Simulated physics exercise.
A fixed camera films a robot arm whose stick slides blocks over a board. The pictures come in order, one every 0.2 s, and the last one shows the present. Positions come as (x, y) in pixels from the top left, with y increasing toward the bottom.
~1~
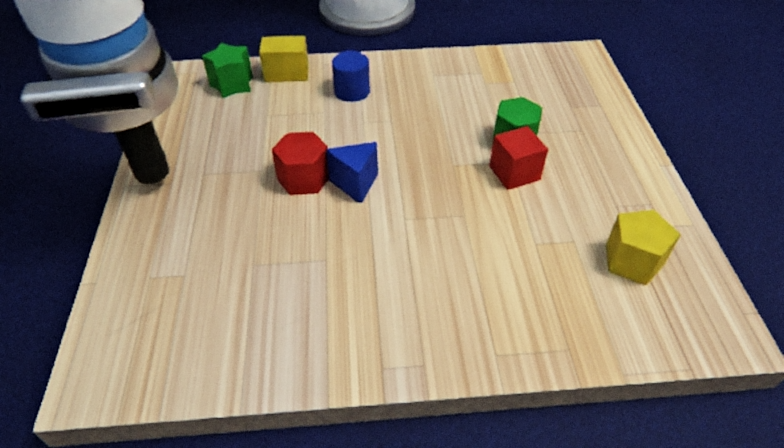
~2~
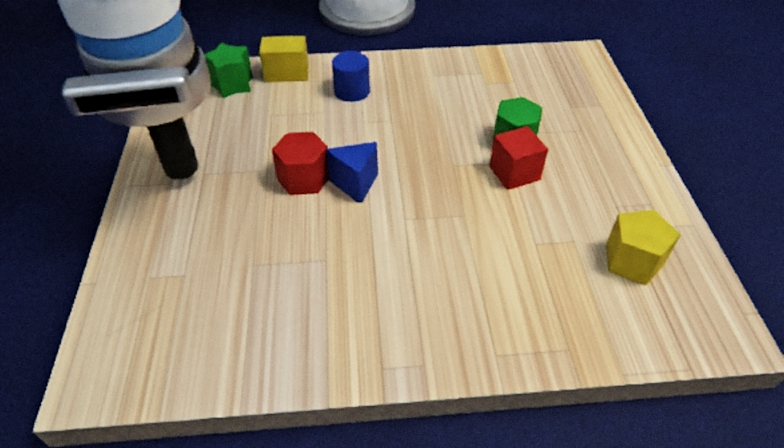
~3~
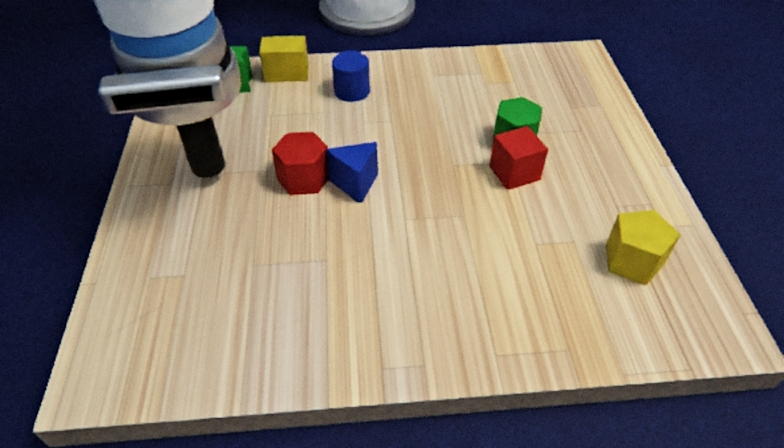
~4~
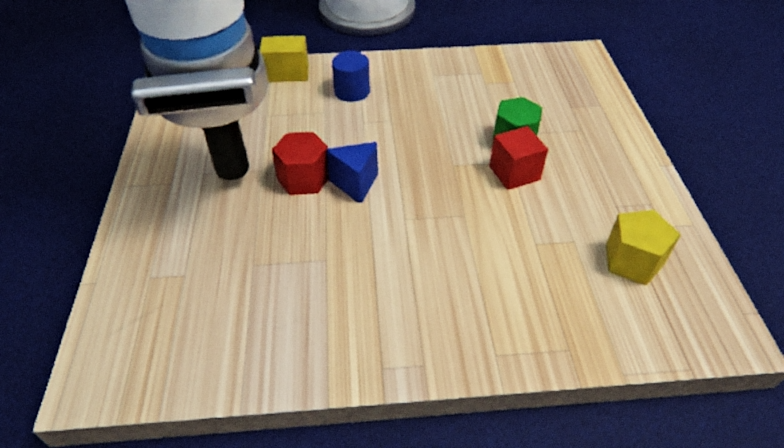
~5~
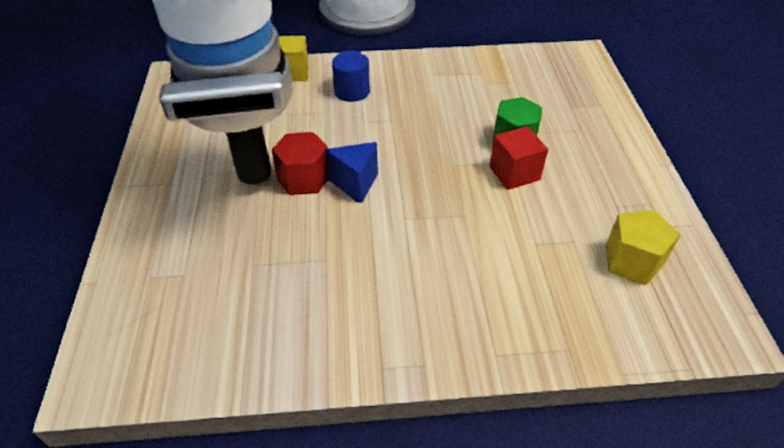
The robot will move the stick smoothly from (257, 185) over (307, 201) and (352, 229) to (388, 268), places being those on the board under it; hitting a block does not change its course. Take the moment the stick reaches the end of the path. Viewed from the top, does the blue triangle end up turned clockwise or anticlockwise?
Bird's-eye view: Clockwise.
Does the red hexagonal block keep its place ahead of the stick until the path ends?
I believe not.
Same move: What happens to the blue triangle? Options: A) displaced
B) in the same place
A.
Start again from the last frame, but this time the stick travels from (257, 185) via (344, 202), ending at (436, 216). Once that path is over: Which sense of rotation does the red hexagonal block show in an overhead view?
It swings round anticlockwise.
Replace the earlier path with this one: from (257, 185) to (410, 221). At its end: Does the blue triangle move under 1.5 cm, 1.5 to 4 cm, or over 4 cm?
My estimate: In the 1.5 to 4 cm range.
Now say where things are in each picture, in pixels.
Stick's lower end at (153, 174); red hexagonal block at (299, 147); blue triangle at (354, 153), in the first frame.
Stick at (182, 169); blocks still, in the second frame.
Stick at (209, 168); blocks still, in the third frame.
Stick at (233, 170); blocks still, in the fourth frame.
Stick at (255, 174); red hexagonal block at (299, 147); blue triangle at (354, 153), in the fifth frame.
What follows on the original path. One third of the way, stick at (306, 191); red hexagonal block at (332, 145), turned 60° anticlockwise; blue triangle at (375, 149), turned 55° clockwise.
Two thirds of the way, stick at (351, 219); red hexagonal block at (334, 145), turned 65° anticlockwise; blue triangle at (375, 149), turned 60° clockwise.
At the end, stick at (388, 258); red hexagonal block at (334, 145), turned 65° anticlockwise; blue triangle at (375, 149), turned 60° clockwise.
